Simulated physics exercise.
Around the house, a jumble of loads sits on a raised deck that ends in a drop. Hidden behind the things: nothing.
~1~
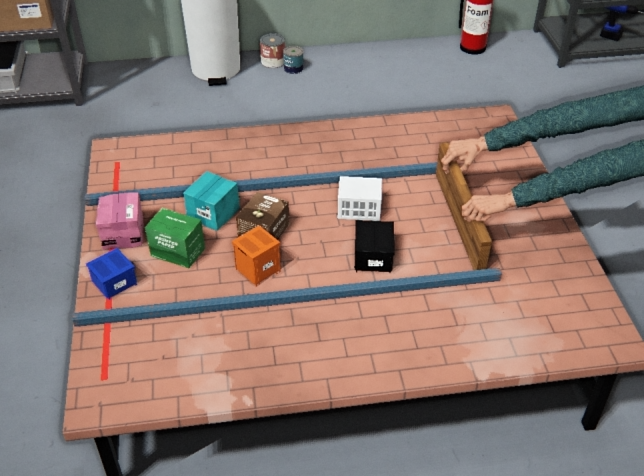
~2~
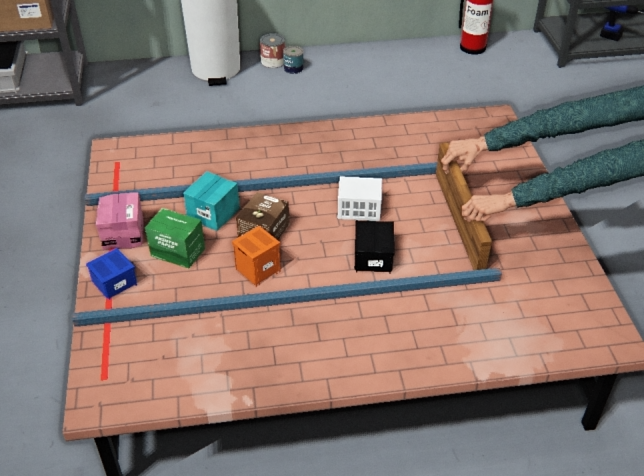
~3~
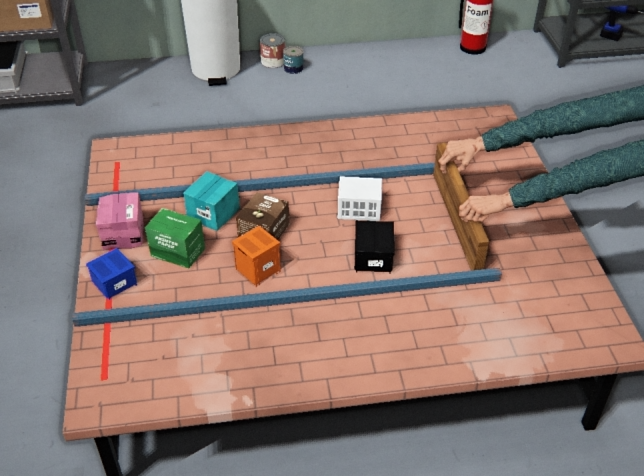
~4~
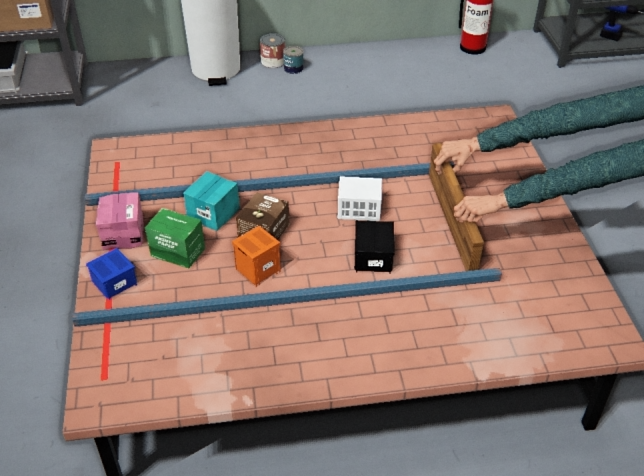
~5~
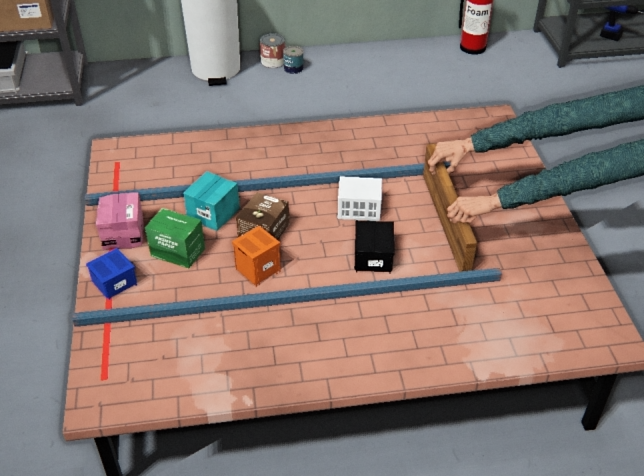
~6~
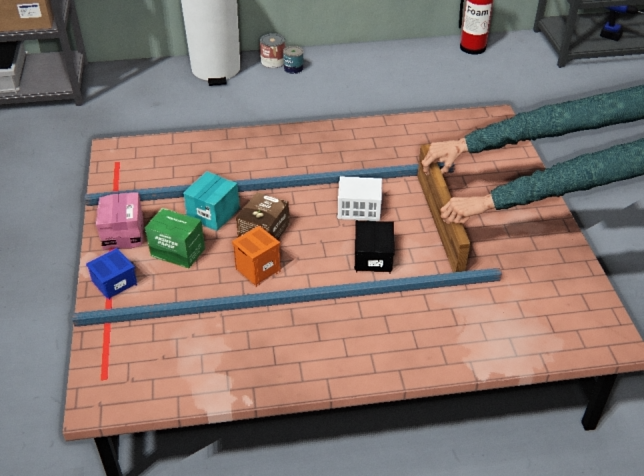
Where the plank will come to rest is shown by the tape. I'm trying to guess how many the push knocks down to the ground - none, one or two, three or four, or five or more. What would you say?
The number sent down is large, five or above.
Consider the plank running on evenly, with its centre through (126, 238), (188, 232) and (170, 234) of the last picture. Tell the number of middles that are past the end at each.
It comes out as 6, then 2, then 3.
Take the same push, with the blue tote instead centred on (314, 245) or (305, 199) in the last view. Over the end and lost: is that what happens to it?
Result for the blue tote: It leaves the top at position one; it leaves the top at position two.
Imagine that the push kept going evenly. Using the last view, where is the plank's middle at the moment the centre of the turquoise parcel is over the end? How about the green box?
Roughly at (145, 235) and roughly at (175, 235).
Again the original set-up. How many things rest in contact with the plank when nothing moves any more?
It touches 2.
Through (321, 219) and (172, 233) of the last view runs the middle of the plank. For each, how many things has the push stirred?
I get 3 at the one place and 8 at the other.
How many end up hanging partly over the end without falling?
That adds up to 2.
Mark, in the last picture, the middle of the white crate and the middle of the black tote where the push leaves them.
First (89, 229), then (87, 278).
A little later, none off yet; blue tote at rest near (112, 274); pink parcel at rest near (121, 221); green box at rest near (176, 238).
When it is over, the number that fall off is five or more; down, brown box, orange tote, turquoise parcel, green box, pink parcel and blue tote.
